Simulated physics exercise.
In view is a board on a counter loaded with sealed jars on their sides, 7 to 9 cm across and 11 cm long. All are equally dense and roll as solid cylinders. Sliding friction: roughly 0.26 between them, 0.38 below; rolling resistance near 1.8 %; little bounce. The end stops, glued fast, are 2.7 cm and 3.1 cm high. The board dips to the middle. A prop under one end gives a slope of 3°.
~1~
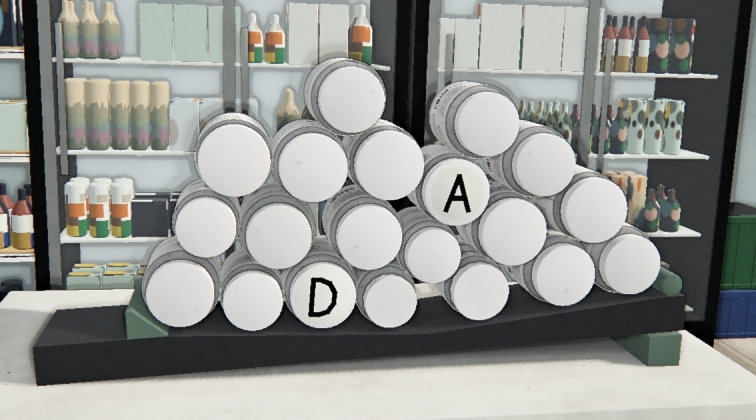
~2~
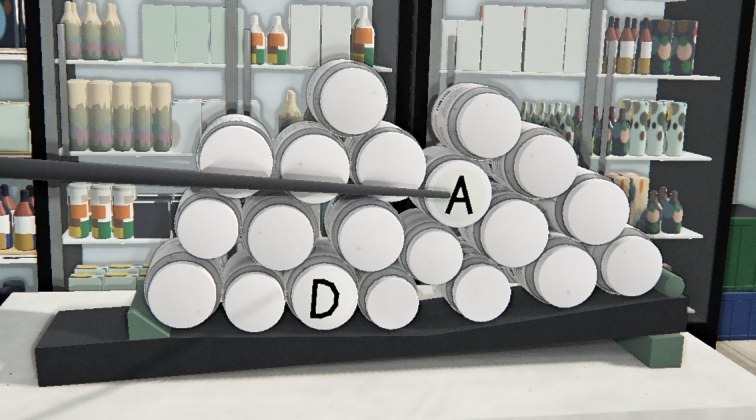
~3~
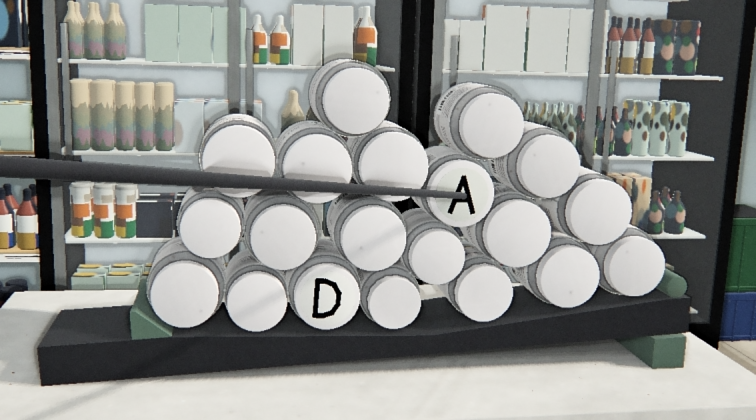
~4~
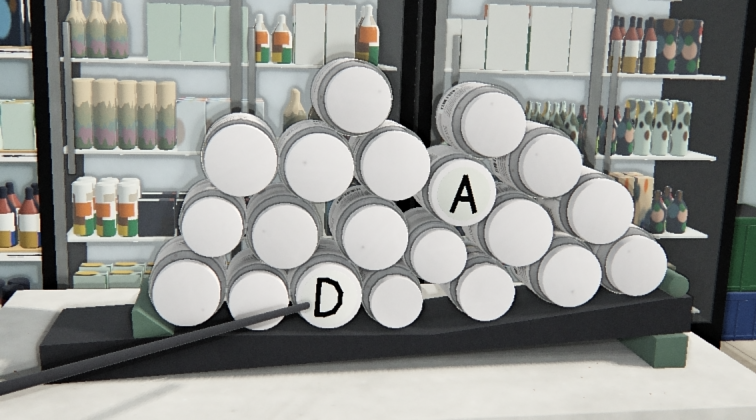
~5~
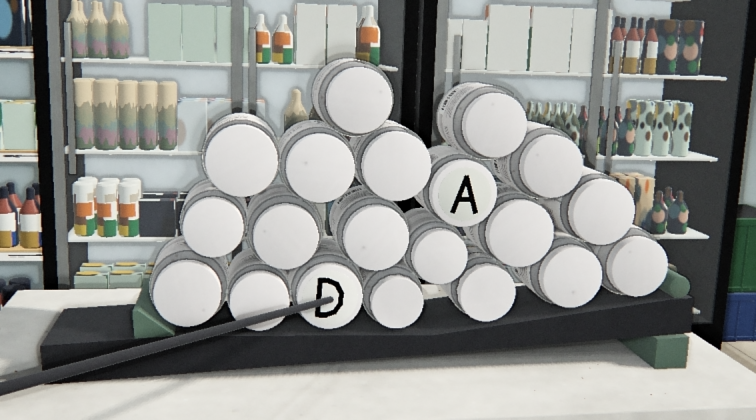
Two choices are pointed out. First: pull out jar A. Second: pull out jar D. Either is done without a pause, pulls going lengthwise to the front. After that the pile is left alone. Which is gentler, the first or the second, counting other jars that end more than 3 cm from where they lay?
The first is the gentler one.
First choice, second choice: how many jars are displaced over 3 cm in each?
First 1, second 11.
First choice, 0.46 s in, 1 now displaced over 3 cm; the one last seen at (497, 126) 0.8 cm left and 5 cm down.
First choice, at rest by 0.8 s, 1 moved over 3 cm; not one off the ends of the board; the one last seen at (497, 126) 0.7 cm left and 5 cm down; top of the pile 34 cm high, from 35 cm.
Second choice, 0.78 s in, 11 now displaced over 3 cm; the one last seen at (213, 229) 11 cm left and 4 cm down.
Second choice, at rest by 1.7 s, 11 moved over 3 cm; 2 off the left end of the board; the one last seen at (213, 229) fallen off to the left; top of the pile 28 cm high, from 35 cm.
